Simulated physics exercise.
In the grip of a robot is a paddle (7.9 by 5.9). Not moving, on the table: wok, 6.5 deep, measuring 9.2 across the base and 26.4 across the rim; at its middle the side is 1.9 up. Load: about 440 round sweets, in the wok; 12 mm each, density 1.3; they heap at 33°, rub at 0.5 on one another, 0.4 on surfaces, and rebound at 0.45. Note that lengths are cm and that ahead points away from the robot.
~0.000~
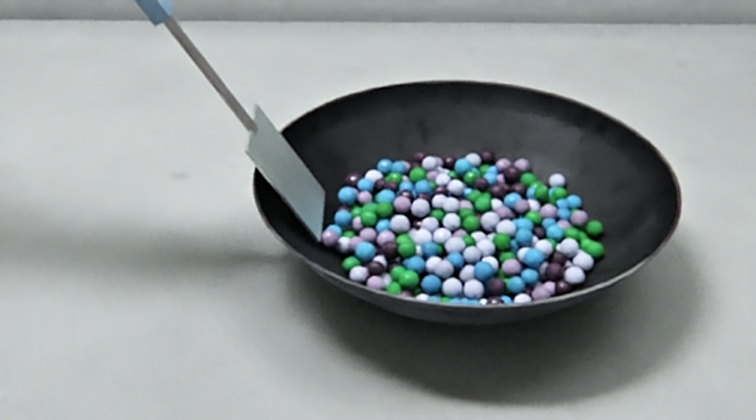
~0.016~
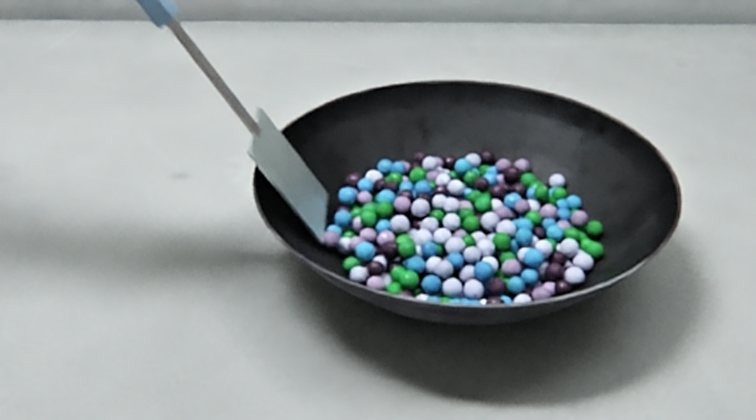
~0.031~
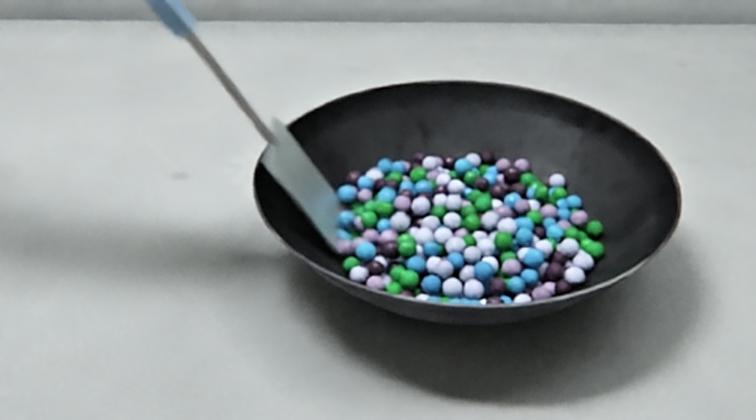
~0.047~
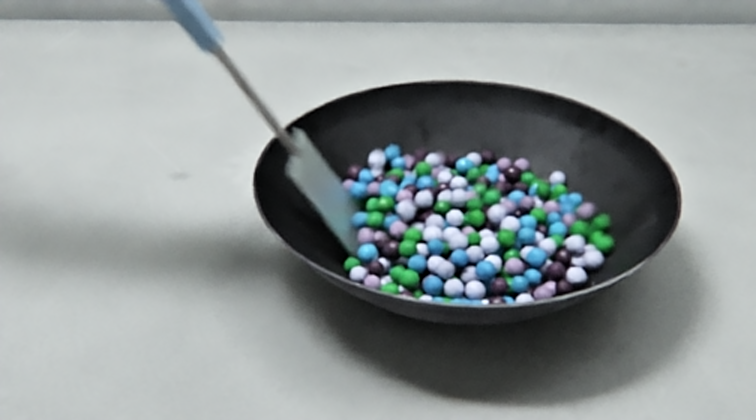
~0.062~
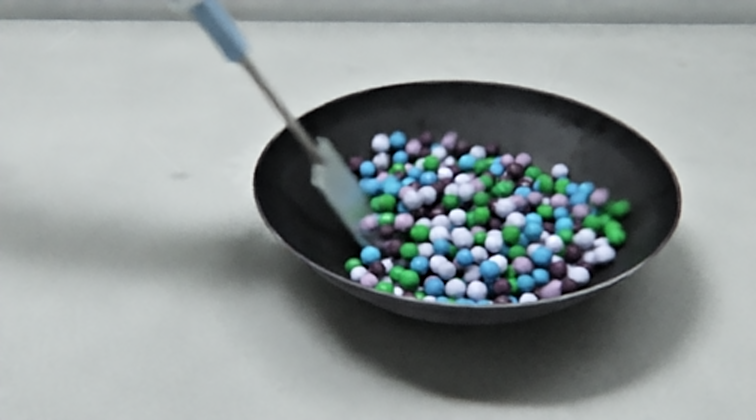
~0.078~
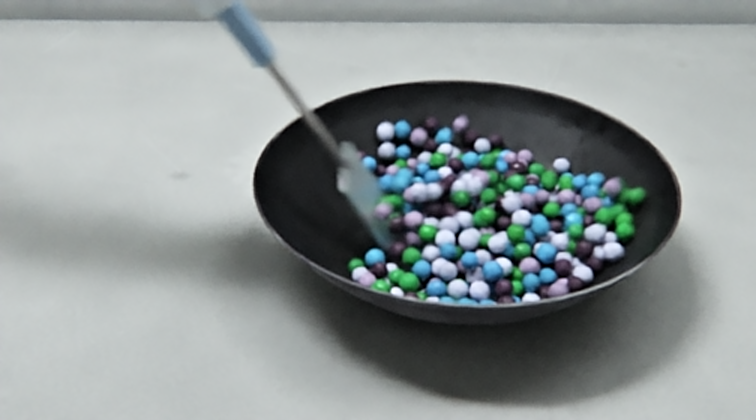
The clip opens on a dark wok of small round sweets in green, blue, purple and white, with a flat paddle on a blue handle at its left side. The paddle moves right and pushes into the sweets, which shift rightward and bunch higher toward the back, baring the wok's left side.
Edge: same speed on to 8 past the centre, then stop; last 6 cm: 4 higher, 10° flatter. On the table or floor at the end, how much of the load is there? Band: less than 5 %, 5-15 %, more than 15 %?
More than 15 %.
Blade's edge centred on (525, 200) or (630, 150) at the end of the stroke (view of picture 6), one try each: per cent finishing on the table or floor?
Roughly 5 and 30 per cent.
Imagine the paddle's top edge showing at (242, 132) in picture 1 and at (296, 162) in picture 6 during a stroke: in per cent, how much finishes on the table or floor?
Around 10 per cent finishes there.
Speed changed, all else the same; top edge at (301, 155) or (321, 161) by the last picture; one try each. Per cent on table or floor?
Roughly 10 per cent, then roughly 20 per cent.
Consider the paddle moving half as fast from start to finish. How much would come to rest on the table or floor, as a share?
Estimated result: Some 5 %.
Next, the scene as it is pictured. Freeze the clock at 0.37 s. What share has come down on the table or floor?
5 %.
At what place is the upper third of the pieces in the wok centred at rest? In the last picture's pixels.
About (560, 209).
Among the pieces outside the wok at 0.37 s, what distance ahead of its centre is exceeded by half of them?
It sits close to 20 cm ahead of the middle.
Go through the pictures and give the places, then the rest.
In the first picture, paddle top edge at (251, 127), sloping 58°; upper third of the load around (464, 215), from x 330 to 595, top at y 160; 438 in the wok.
In the second picture, paddle top edge at (254, 129), sloping 58°; upper third of the load around (464, 215), from x 330 to 595, top at y 160.
In the third picture, paddle top edge at (270, 139), sloping 58°; upper third of the load around (464, 214), from x 340 to 595, top at y 160.
In the fourth picture, paddle top edge at (295, 152), sloping 58°; upper third of the load around (462, 213), from x 350 to 605, top at y 155.
In the fifth picture, paddle top edge at (320, 161), sloping 58°; upper third of the load around (478, 204), from x 350 to 620, top at y 140.
In the sixth picture, paddle top edge at (344, 165), sloping 58°; upper third of the load around (487, 200), from x 350 to 635, top at y 125; 438 in the wok.
By 0.12 s, sloping 58°, highest piece 7 above the table; 438 in the wok.
By 0.15 s, sloping 54°, highest piece 8 above the table; 438 in the wok.
By 0.37 s, sloping 48°, highest piece 16 above the table; 337 in the wok, 28 on the table or floor, 73 on the blade or in flight.
By 1.42 s, sloping 48°, highest piece 5 above the table; 337 in the wok, 101 on the table or floor.
Final count, 337 in the wok, 101 on the table or floor. That is 23 % on the table or floor.
